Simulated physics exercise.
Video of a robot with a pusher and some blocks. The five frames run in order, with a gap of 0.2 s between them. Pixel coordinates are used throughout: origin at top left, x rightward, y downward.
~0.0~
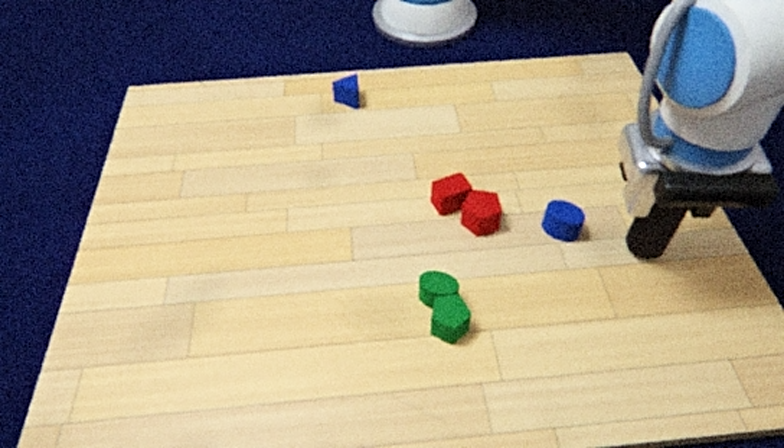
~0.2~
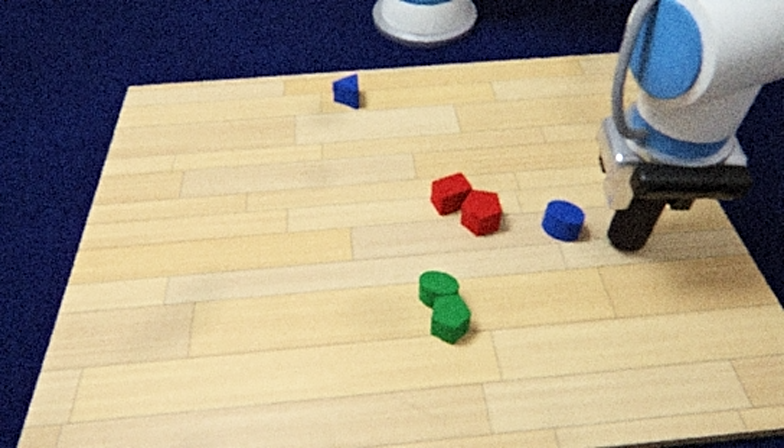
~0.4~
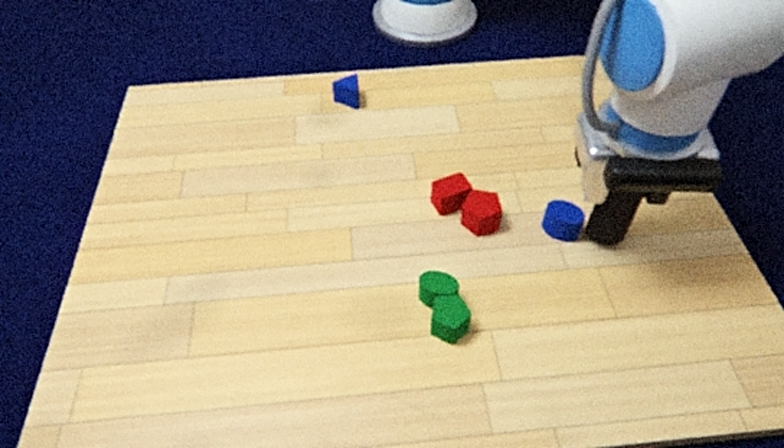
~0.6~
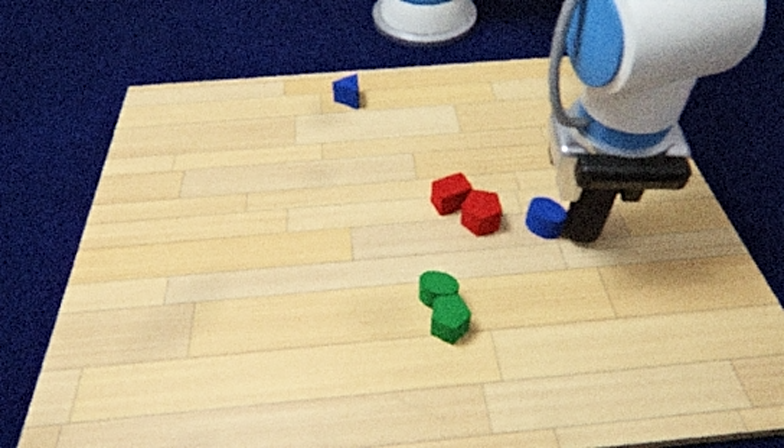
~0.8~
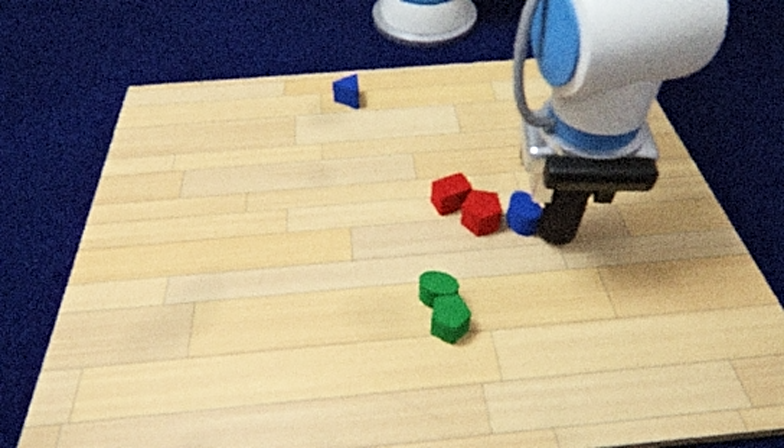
A white and blue robot arm with a dark pusher stands at the right of a pale wooden board on dark blue cloth, seen from above at an angle by a still camera. Two red blocks sit near the middle, a blue oval block to their right, two green blocks below, and another blue block near the top edge. The pusher slides left, meets the blue oval block and pushes it leftward up close to the red blocks, while the others stay still.
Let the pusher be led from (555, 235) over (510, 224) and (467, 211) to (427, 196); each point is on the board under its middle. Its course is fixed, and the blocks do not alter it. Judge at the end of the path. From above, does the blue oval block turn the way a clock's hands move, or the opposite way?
Twists clockwise.
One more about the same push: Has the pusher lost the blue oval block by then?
I expect so.
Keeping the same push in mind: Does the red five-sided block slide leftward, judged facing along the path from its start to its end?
Yes.
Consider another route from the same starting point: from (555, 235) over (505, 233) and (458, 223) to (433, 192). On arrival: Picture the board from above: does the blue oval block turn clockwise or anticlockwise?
Twists clockwise.
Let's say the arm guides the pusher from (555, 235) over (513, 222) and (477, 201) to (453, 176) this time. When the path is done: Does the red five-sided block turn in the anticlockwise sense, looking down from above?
I expect so.
What follows on the original path. One third of the way, pusher (511, 219); red oblong (447, 182); red five-sided block (457, 203), turned 30° anticlockwise; blue oval block (485, 189), turned 30° clockwise.
Two thirds of the way, pusher (467, 206); red oblong (424, 169), turned 75° anticlockwise; red five-sided block (434, 204), turned 70° anticlockwise; blue oval block (455, 170), turned 100° clockwise.
At the end, pusher (427, 191); red oblong (402, 157), turned 65° anticlockwise; red five-sided block (419, 204), turned 125° anticlockwise; blue oval block (445, 159), turned 140° clockwise.
